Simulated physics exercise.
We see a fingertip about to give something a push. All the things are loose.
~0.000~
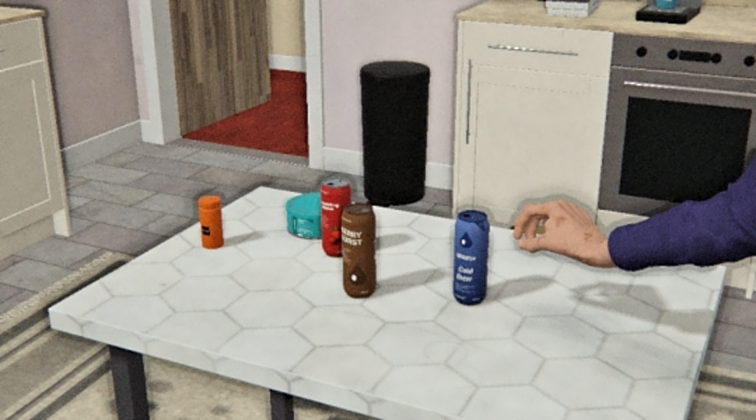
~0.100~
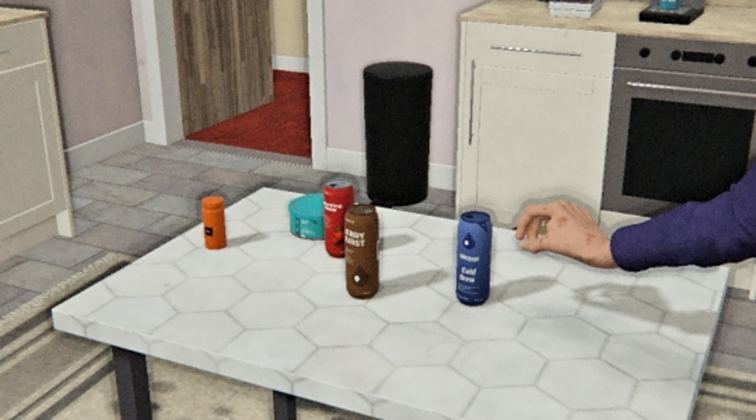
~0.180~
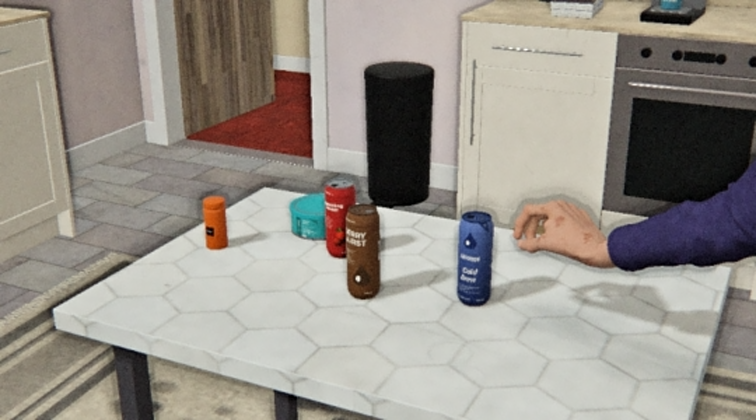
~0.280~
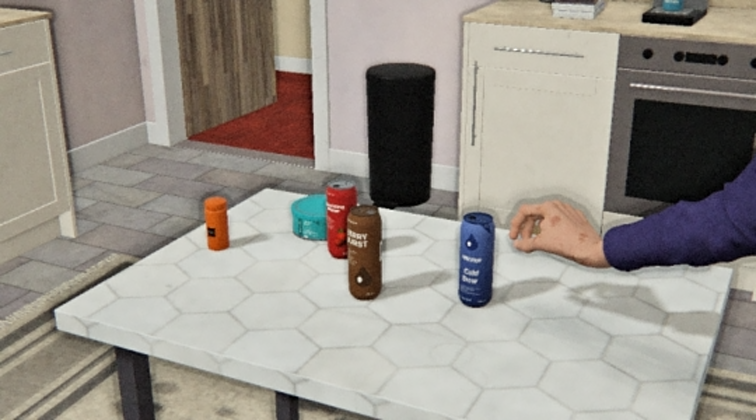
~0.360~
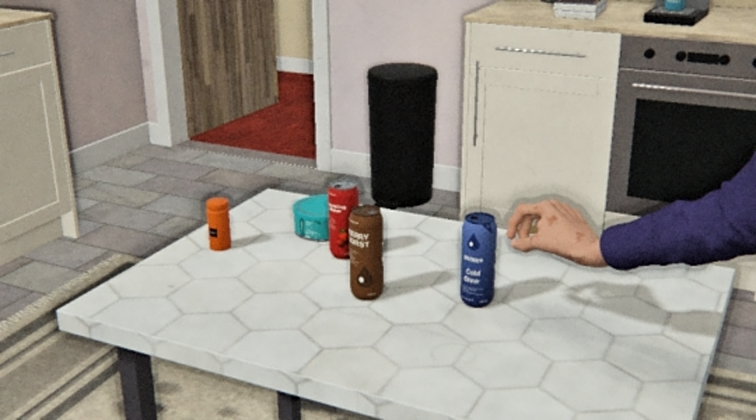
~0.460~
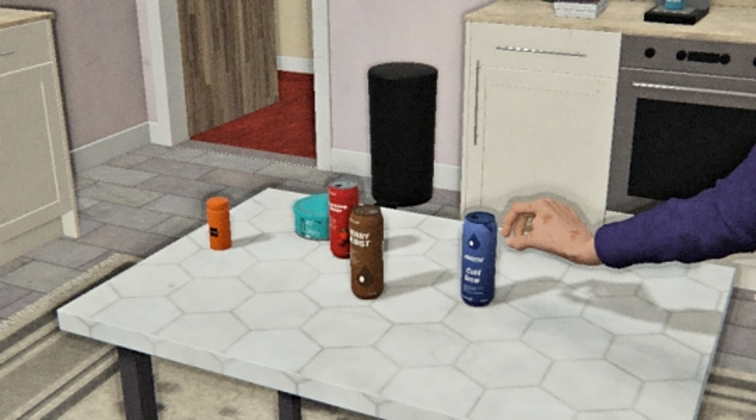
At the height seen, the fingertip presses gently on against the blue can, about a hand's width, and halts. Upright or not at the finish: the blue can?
The blue can tips over.
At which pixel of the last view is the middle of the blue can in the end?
At about (430, 265).
By 1.36 s, blue can tilted by 49° near (440, 256).
By 1.56 s, blue can on its side near (420, 272).
When it is over (4.0 s), lying over on the table, blue can. End places, in pixels of the last picture, blue can near (429, 265).
